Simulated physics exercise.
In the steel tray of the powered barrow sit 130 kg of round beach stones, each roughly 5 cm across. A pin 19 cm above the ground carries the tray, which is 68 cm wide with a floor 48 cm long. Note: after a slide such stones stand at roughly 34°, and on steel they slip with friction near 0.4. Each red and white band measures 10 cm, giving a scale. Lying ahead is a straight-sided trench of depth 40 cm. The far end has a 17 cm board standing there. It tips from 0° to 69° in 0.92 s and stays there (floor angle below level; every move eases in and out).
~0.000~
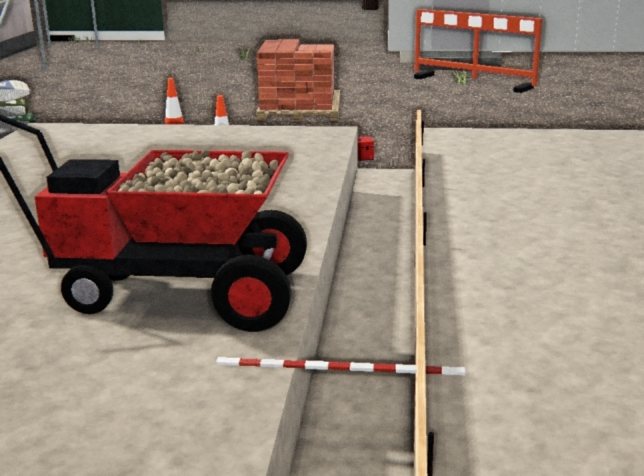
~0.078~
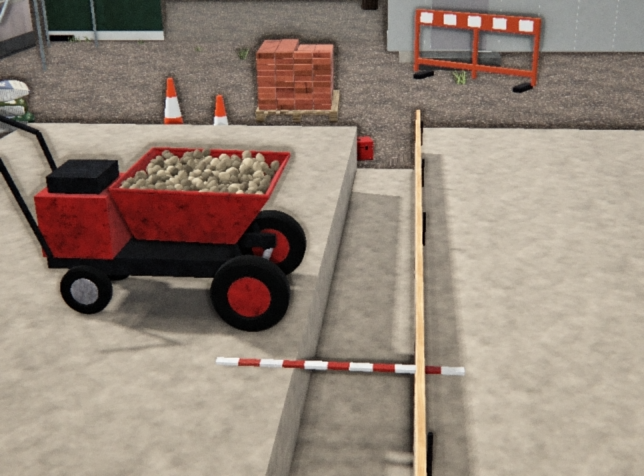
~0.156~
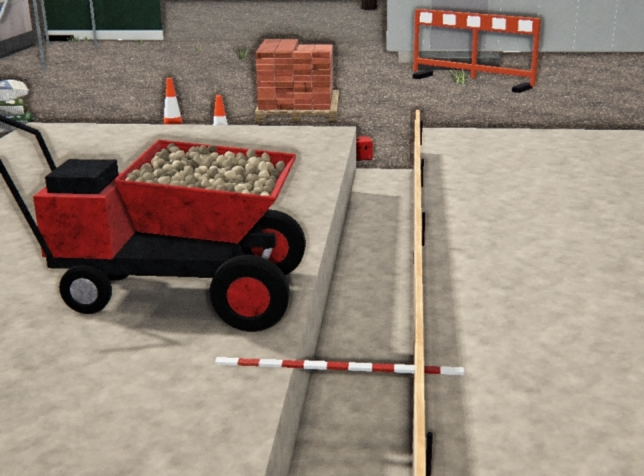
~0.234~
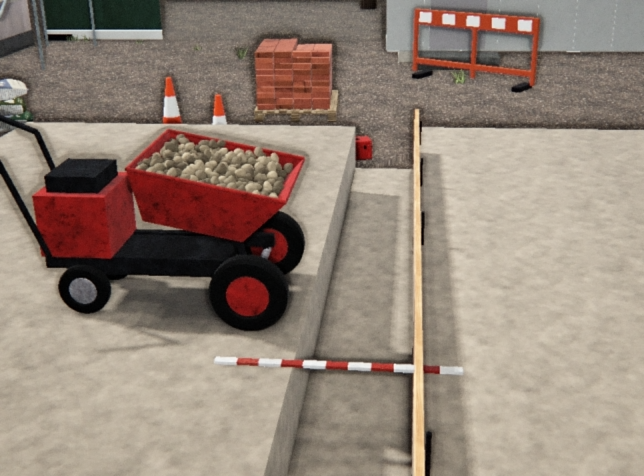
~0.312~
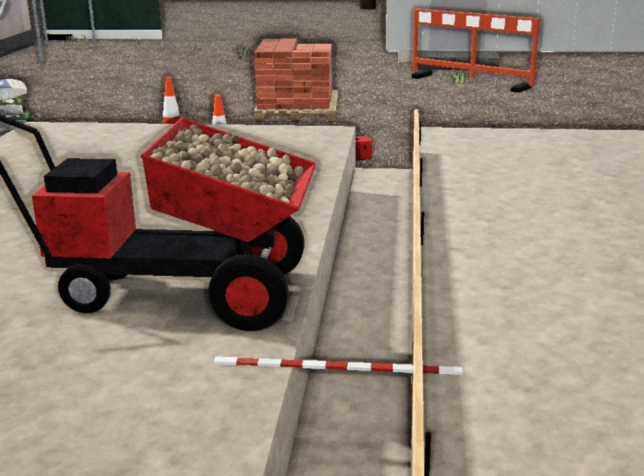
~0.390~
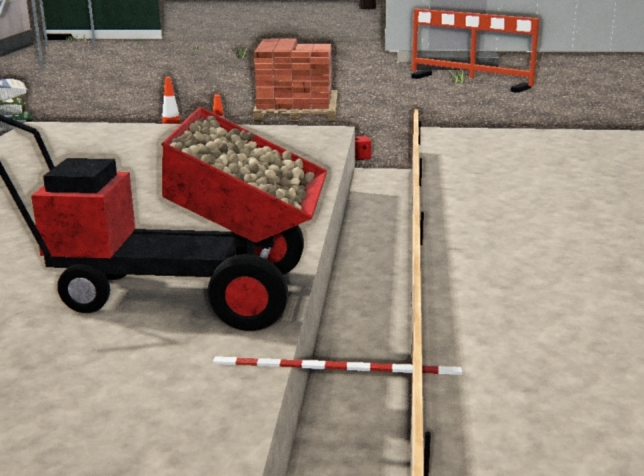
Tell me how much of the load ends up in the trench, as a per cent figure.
Some 84 per cent ends up in the trench.
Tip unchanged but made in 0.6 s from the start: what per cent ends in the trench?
Then about 70 per cent.
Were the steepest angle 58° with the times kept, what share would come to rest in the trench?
In that case some 65 per cent.
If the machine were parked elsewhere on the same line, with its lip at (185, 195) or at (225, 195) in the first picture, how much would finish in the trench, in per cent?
It'd be around 100 per cent and after that around 100 per cent.
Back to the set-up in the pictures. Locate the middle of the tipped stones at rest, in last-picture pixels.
Their middle is at about (385, 362).
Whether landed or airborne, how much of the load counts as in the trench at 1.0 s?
Some 35 per cent.
After 0.7 s the floor is at 58°; 100 % in the tray; the foremost stones are at (355, 227).
After 1.0 s the floor is at 69°; 57 % in the tray, 37 % in the trench, 6 % past the trench; the foremost stones are at (450, 292).
After 1.4 s the floor is at 69°; 22 % in the tray, 62 % in the trench, 16 % past the trench; the foremost stones are at (569, 308).
After 3.3 s the floor is at 69°; 0 % in the tray, 84 % in the trench, 16 % past the trench; the foremost stones are past the picture's edge.
